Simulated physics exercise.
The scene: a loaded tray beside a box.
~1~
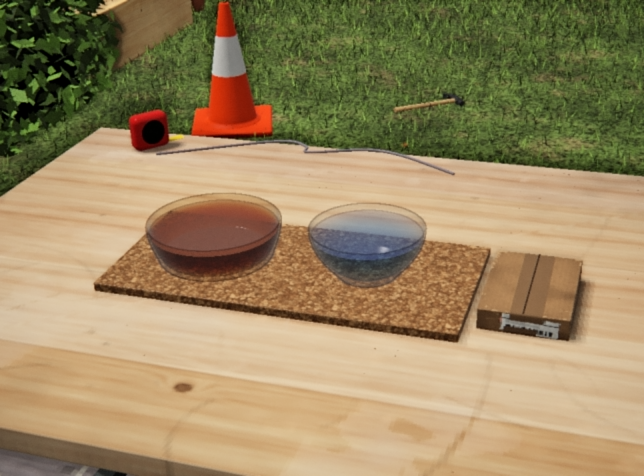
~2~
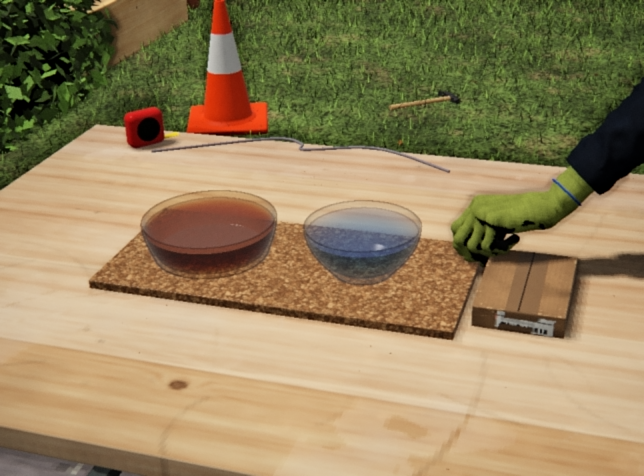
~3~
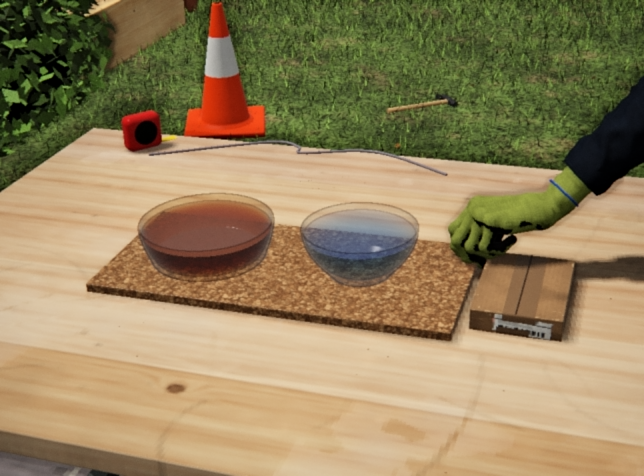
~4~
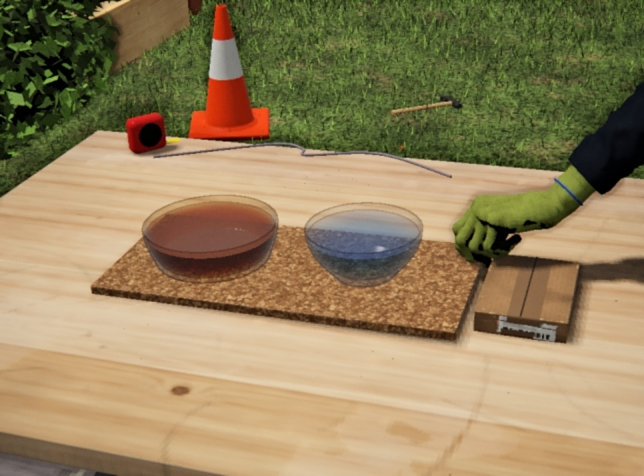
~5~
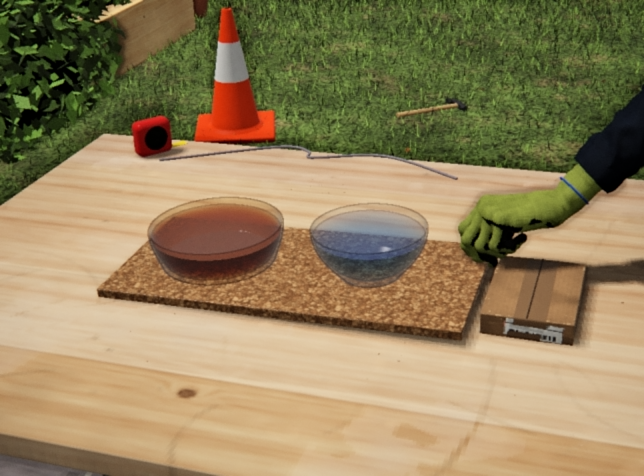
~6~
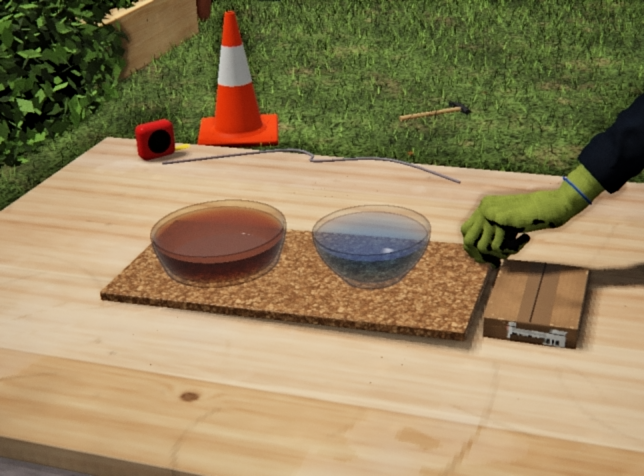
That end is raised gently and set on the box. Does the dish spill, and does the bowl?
The dish stays dry outside and the bowl stays dry outside.
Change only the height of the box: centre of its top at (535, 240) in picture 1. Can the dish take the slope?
Verdict: Slops over.
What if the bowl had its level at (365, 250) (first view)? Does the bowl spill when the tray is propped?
In that case: Loses none.
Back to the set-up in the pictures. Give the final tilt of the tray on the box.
Some 4 degrees.
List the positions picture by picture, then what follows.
The tray lies flat; dish (215, 235) about three quarters full; bowl (367, 249) about three quarters full; box (522, 325), in the first frame.
A hand takes the end of the tray; dish about three quarters full, surface at (210, 225); bowl about three quarters full, surface at (363, 232), in the second frame.
The end has come up a little; dish (208, 235) about three quarters full; bowl (360, 248) about three quarters full, in the third frame.
Slope near 1°; dish about three quarters full, surface at (211, 229); bowl about three quarters full, surface at (364, 233); box (519, 328), in the fourth frame.
The tray slopes by about 1°; dish (217, 239) about three quarters full; bowl (370, 249) about three quarters full, in the fifth frame.
The end is rising; dish about three quarters full, surface at (219, 234); bowl about three quarters full, surface at (371, 236); box (529, 333), in the sixth frame.
Soon after, the tray slopes by about 3°; dish, nothing has left it; bowl, nothing has left it.
Later, the tray slopes by about 5°; dish, nothing has left it; bowl, nothing has left it.
In the end, the tray slopes by about 4°, resting on the box; dish, nothing has left it; bowl, nothing has left it.
